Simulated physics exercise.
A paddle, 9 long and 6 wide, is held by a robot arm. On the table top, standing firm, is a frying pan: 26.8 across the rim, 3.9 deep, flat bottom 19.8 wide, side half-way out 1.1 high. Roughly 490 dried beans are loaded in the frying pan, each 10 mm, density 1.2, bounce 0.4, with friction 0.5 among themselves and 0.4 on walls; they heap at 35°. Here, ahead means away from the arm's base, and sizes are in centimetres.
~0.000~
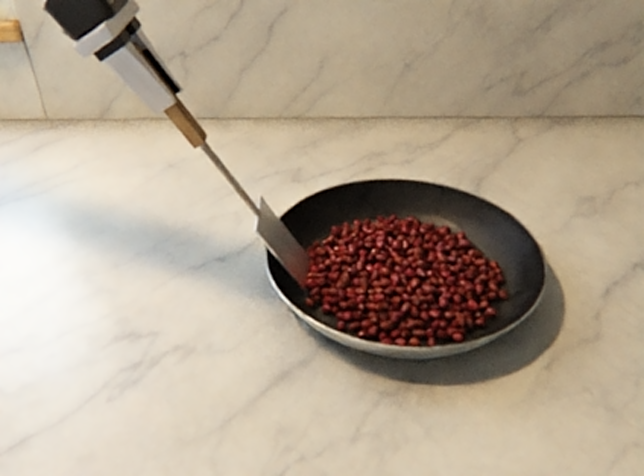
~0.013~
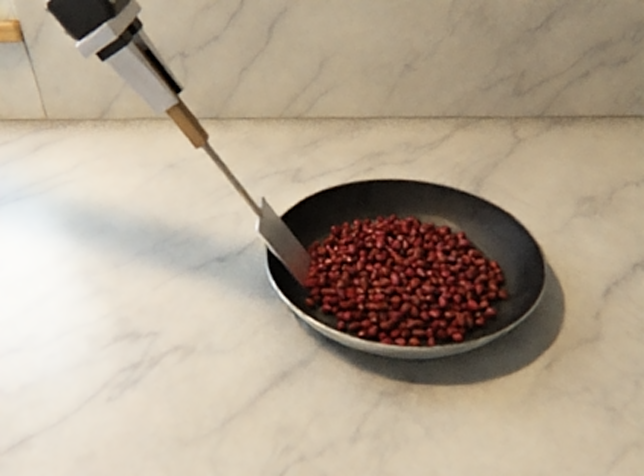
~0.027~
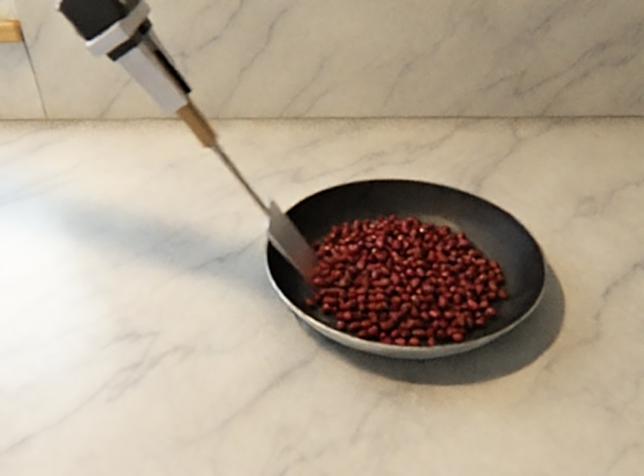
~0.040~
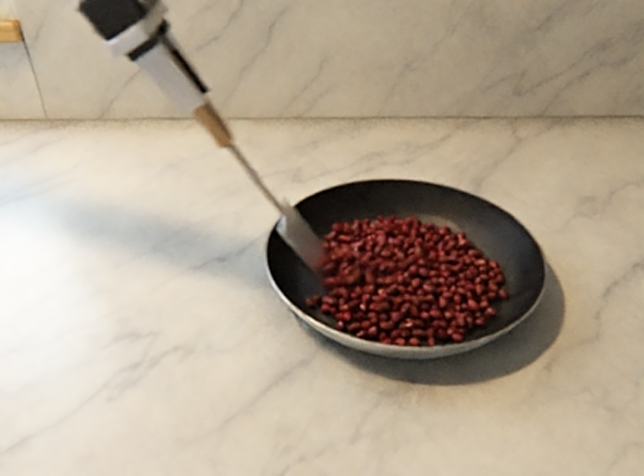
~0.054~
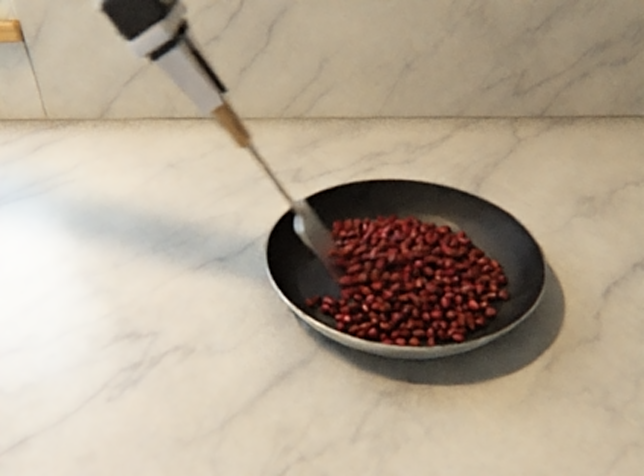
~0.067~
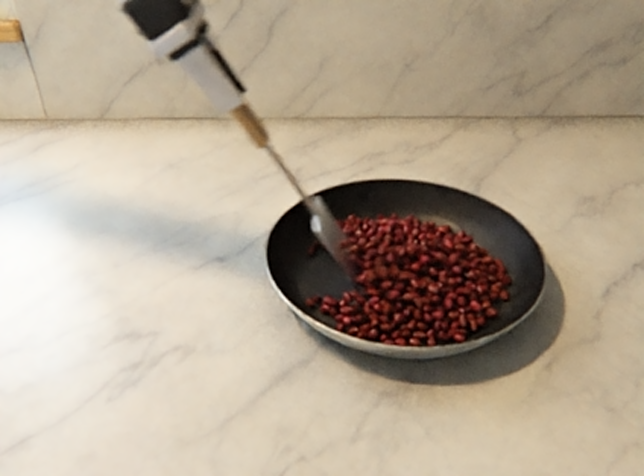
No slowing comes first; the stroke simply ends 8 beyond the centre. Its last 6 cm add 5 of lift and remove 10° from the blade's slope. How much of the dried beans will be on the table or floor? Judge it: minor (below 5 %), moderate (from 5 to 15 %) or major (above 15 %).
My judgement: Moderate.
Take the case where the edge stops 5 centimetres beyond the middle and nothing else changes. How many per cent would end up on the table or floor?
Then roughly 5 percent would finish on the table or floor.
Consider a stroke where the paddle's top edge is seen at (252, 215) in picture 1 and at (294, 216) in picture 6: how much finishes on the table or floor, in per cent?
It comes to something like 5 %, give or take.
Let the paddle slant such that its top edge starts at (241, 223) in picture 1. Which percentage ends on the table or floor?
Around 10 percent ends up on the table or floor.
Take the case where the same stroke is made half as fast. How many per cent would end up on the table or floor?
It would be near 0 per cent.
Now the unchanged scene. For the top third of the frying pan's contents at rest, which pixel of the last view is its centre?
Somewhere around (488, 260) in the last picture.
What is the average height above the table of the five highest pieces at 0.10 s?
I'd put it close to 6 cm.
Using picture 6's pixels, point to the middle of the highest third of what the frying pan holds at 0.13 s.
It is centred at about (446, 257).
After 0.10 s, sloping 59°, highest piece 7 above the table; 492 in the frying pan.
After 0.13 s, sloping 56°, highest piece 8 above the table; 492 in the frying pan.
After 0.35 s, sloping 49°, highest piece 4 above the table; 444 in the frying pan, 47 on the table or floor, 1 on the blade or in flight.
After 1.40 s, sloping 49°, highest piece 4 above the table; 444 in the frying pan, 48 on the table or floor.
In the end, 444 in the frying pan, 48 on the table or floor. That is 10 % on the table or floor.
